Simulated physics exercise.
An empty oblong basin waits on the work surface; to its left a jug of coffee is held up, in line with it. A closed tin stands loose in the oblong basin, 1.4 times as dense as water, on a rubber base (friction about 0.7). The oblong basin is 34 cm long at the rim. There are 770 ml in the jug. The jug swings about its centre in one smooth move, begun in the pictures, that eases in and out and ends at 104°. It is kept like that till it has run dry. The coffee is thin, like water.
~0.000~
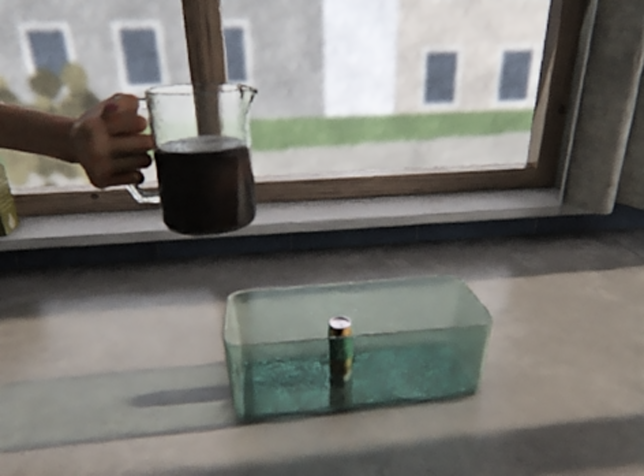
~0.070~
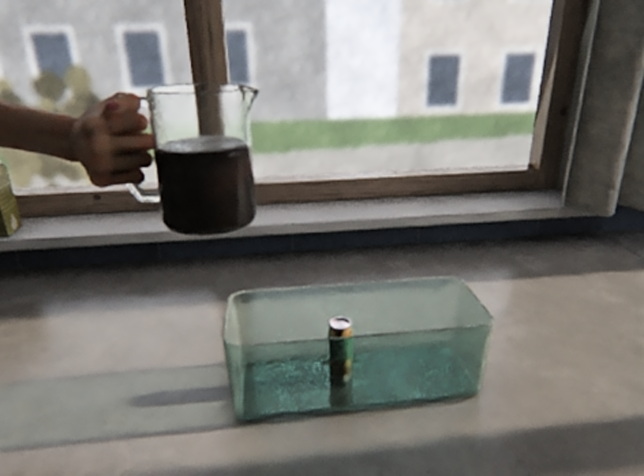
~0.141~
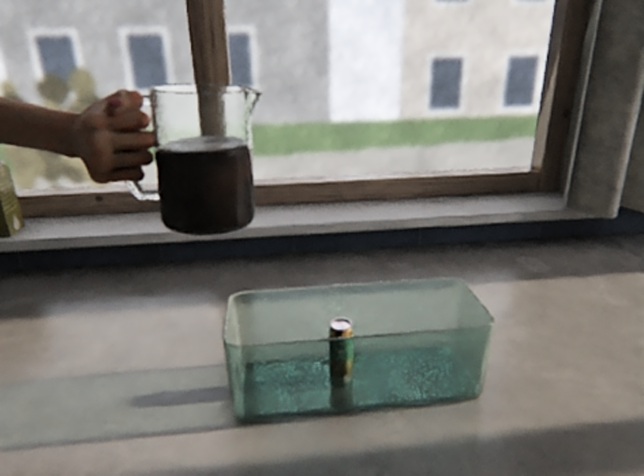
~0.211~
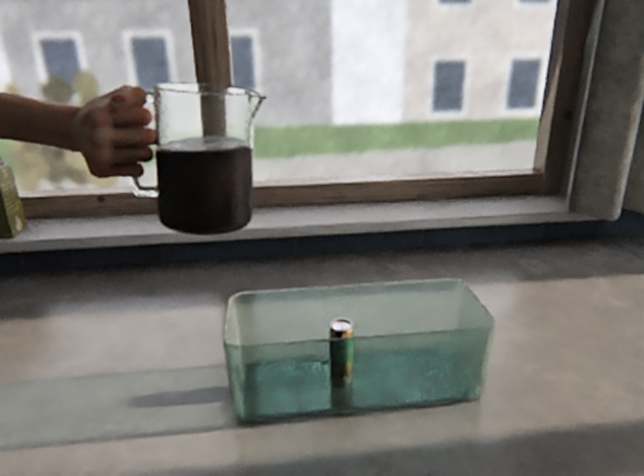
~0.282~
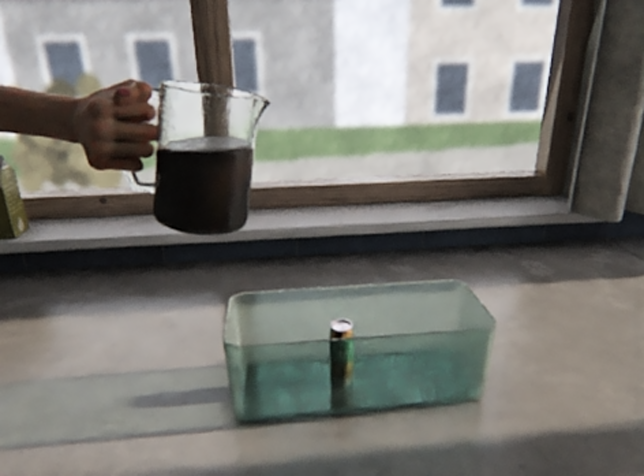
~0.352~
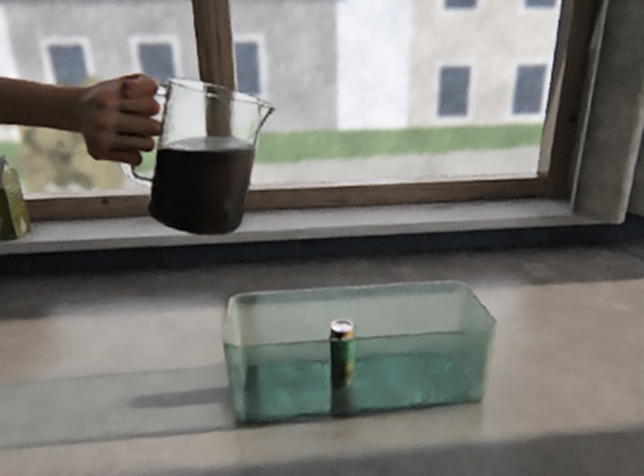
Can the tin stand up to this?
It keeps standing.
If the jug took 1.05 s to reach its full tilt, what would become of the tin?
The tin keeps standing.
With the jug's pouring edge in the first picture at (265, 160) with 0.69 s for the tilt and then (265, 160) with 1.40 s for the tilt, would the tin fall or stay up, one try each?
First it goes over; then it falls.
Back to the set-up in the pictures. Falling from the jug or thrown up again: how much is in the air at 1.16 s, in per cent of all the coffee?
About 28 per cent.
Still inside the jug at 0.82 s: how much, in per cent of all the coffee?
Some 98 per cent.
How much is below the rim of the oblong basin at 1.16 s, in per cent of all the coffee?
About 20 per cent.
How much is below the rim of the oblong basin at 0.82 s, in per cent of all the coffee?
Near 0 in a hundred.
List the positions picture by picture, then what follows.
The first frame shows tilt 0°; pouring edge (258, 89); surface from (158, 146) to (248, 142); the oblong basin's rim runs from (226, 318) to (476, 298); the tin's top is at (340, 325).
The second frame shows tilt 1°; pouring edge (259, 89); surface from (158, 146) to (249, 142).
The third frame shows tilt 3°; pouring edge (262, 92); surface from (159, 146) to (249, 142).
The fourth frame shows tilt 6°; pouring edge (266, 95); surface from (160, 146) to (250, 142).
The fifth frame shows tilt 10°; pouring edge (271, 100); surface from (160, 146) to (252, 142).
The sixth frame shows tilt 15°; pouring edge (276, 107); surface from (160, 148) to (255, 143).
Then, 0.82 s in, the tilt is 65° and 98 per cent is still to pour; the tin stands where it began.
Then, 1.16 s in, the tilt is 96° and 51 per cent is still to pour; the tin stands where it began.
Then, 1.51 s in, the tilt is 104° and 8 per cent is still to pour; the tin stands where it began.
Then, 1.90 s in, the tilt is 104° and 0 per cent is still to pour; the tin stands where it began.
Finally, the tin stands where it began.
